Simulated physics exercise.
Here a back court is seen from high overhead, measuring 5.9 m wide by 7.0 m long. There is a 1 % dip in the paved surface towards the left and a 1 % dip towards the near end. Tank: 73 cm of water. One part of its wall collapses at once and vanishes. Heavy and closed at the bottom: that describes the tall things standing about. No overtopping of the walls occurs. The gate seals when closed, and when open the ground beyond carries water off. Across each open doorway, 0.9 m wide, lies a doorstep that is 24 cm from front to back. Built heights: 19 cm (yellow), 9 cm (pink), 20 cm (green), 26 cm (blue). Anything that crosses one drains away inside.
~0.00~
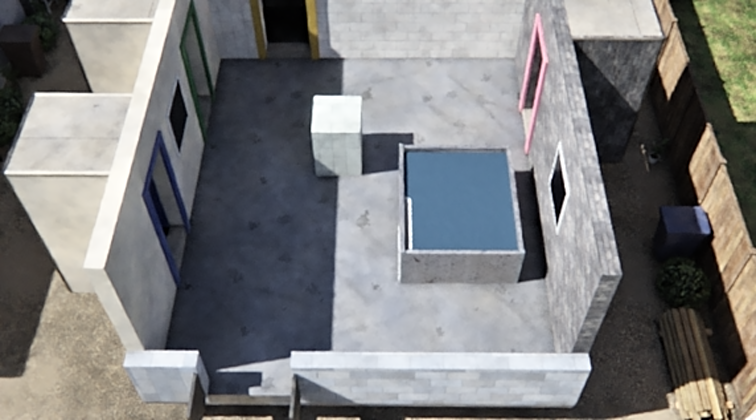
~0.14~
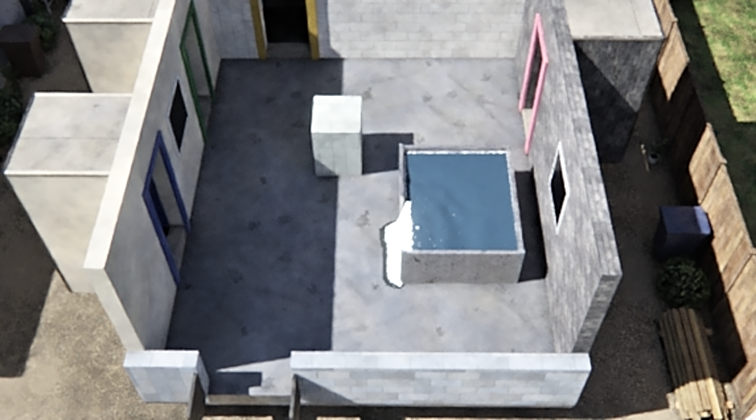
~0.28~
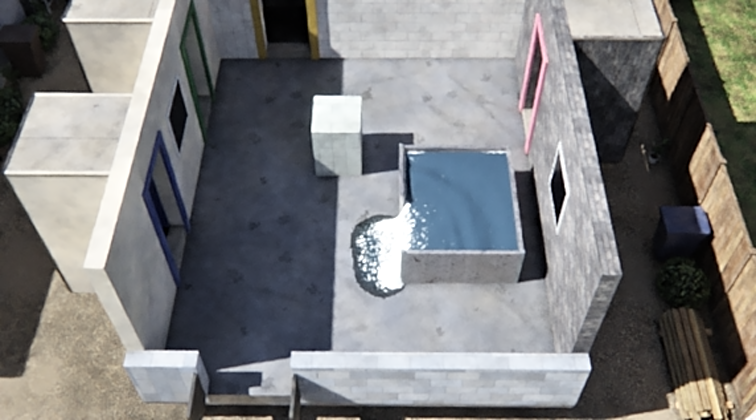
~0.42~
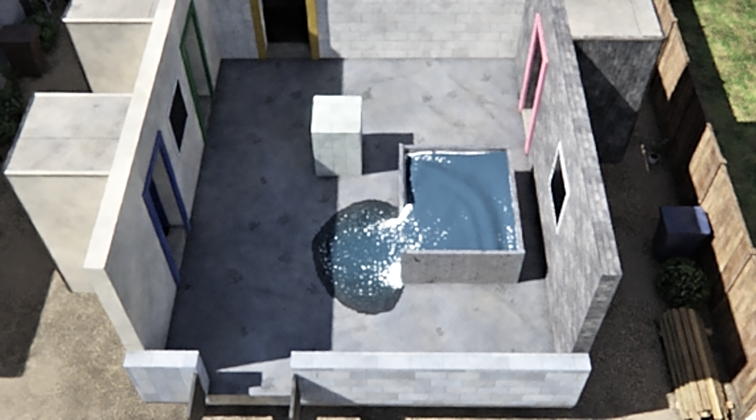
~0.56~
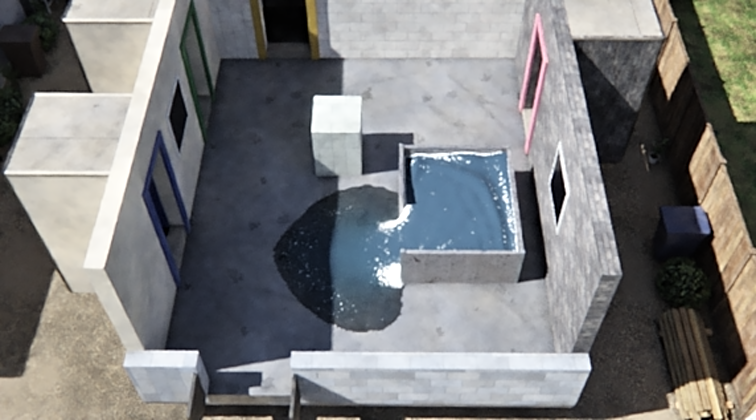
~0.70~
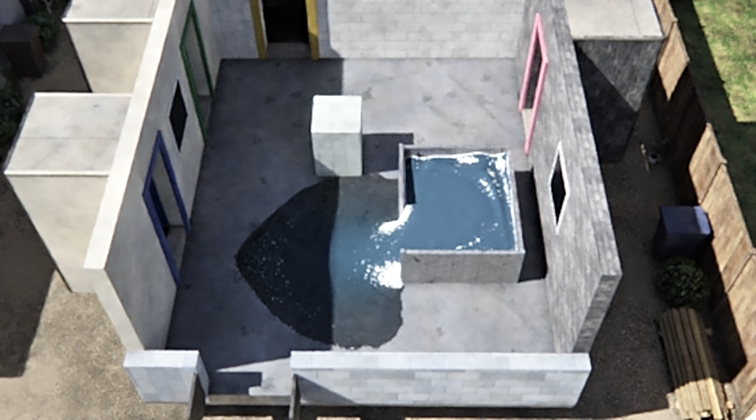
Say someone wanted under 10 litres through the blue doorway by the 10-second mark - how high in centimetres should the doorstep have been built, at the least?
They should have built it at least 26 cm high.
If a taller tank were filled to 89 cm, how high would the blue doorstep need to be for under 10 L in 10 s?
The step needs to be some 32 cm.
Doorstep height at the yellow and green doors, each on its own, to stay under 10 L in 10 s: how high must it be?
You'd want some 7.5 cm at yellow and some 6.5 cm at green.
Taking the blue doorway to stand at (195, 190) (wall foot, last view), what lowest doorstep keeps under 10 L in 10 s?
Around 18 cm would do it.
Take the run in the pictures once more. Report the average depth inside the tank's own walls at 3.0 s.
Around 29 cm on average.
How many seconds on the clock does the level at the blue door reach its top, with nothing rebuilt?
Around 1.8 seconds.
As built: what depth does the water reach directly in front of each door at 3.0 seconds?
Depths in cm: Yellow 0, pink 0, green 9, blue 22.
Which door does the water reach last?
Door: Pink.
After 1.4 s water covers 35 % of the floor, deepest (38 cm) near (392, 258); 27 cm at the blue door, 0 litres in over its 26 cm doorstep.
After 3.0 s water covers 45 % of the floor, deepest (28 cm) near (160, 379); 22 cm at the blue door, 9 litres in over its 26 cm doorstep.
After 10.0 s water covers 95 % of the floor, deepest (11 cm) near (160, 379); 8 cm at the blue door, 10 litres in over its 26 cm doorstep.
At the blue door as built, the water arrived by 1.0 s and peaked near 32 cm at 1.8 s.
Run again over the same 10 s with other heights there, 33 litres in over 22 cm, 1 litre over 30 cm. The limit of 10 litres is kept from about 26 cm up.
